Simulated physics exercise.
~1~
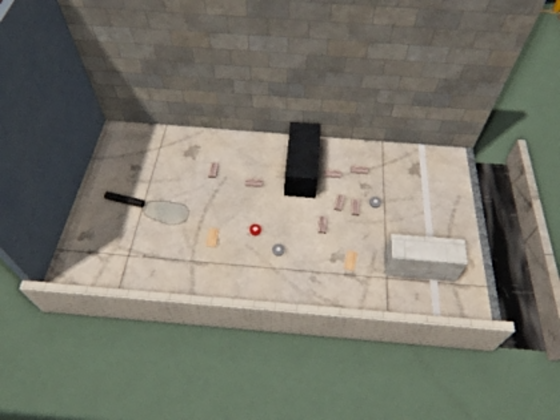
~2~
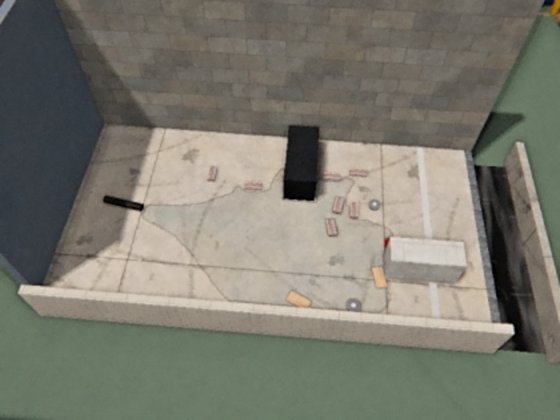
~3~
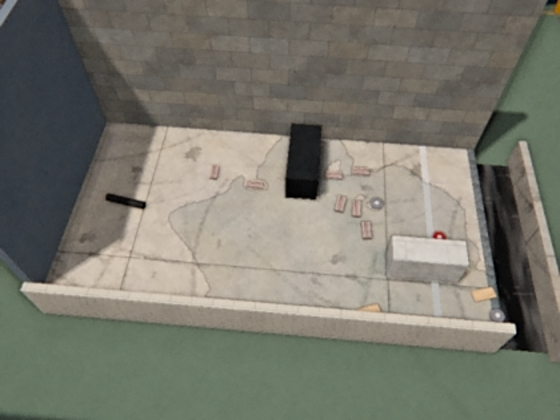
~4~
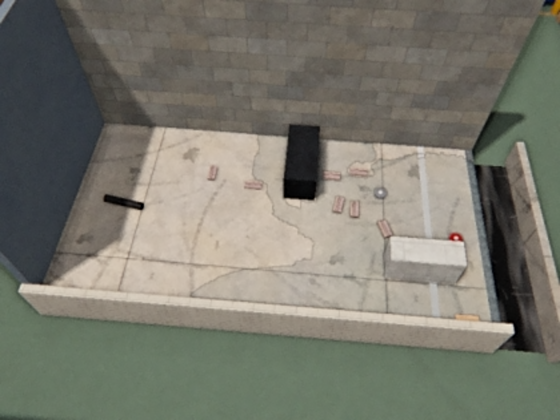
Water spreads rightward across a walled stone floor, carrying a red lid past a pale block and over the white line.
